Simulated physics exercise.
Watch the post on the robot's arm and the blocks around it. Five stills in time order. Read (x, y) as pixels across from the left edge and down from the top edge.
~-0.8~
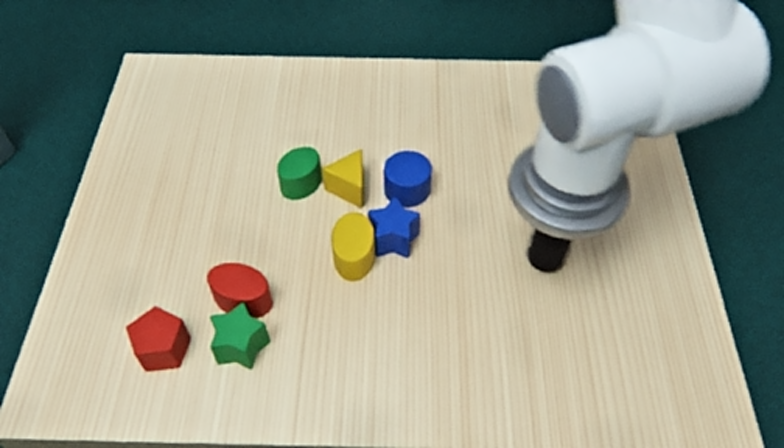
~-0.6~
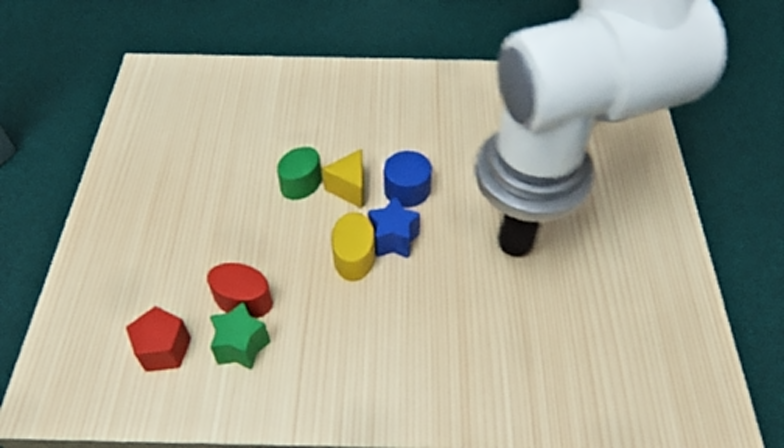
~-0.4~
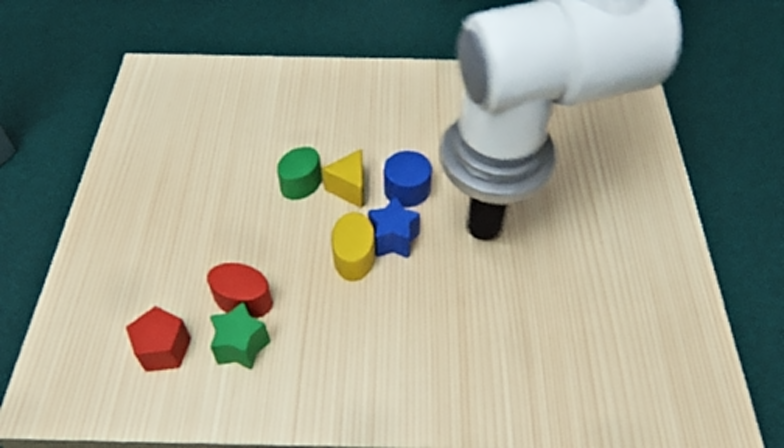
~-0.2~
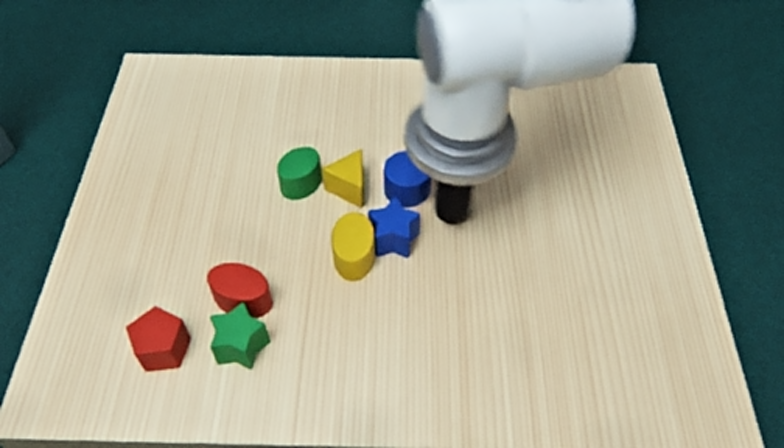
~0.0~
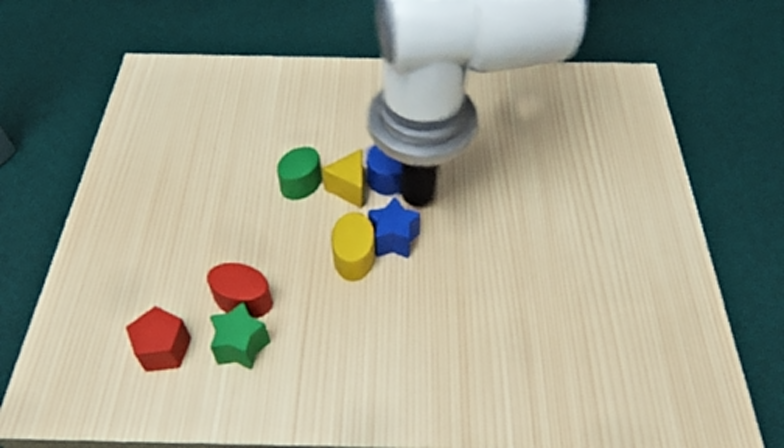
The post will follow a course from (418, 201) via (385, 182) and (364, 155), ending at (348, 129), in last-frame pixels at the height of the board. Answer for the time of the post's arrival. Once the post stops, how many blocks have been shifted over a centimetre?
1 block.
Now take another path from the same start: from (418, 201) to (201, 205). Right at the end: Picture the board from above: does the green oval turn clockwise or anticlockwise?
The block turns counter-clockwise.
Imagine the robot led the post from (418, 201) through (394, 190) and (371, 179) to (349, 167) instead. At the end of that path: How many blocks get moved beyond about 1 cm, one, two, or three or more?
I'd say two blocks get shifted by more than about 1 cm.
The first path, step by step. One third of the way, post at (384, 175); yellow triangular piece at (343, 167), turned 25° anticlockwise; blue disc at (364, 133).
Two thirds of the way, post at (364, 148); yellow triangular piece at (343, 167), turned 25° anticlockwise; blue disc at (345, 107).
At the end, post at (347, 122); yellow triangular piece at (343, 167), turned 25° anticlockwise; blue disc at (329, 82); blue star in place.
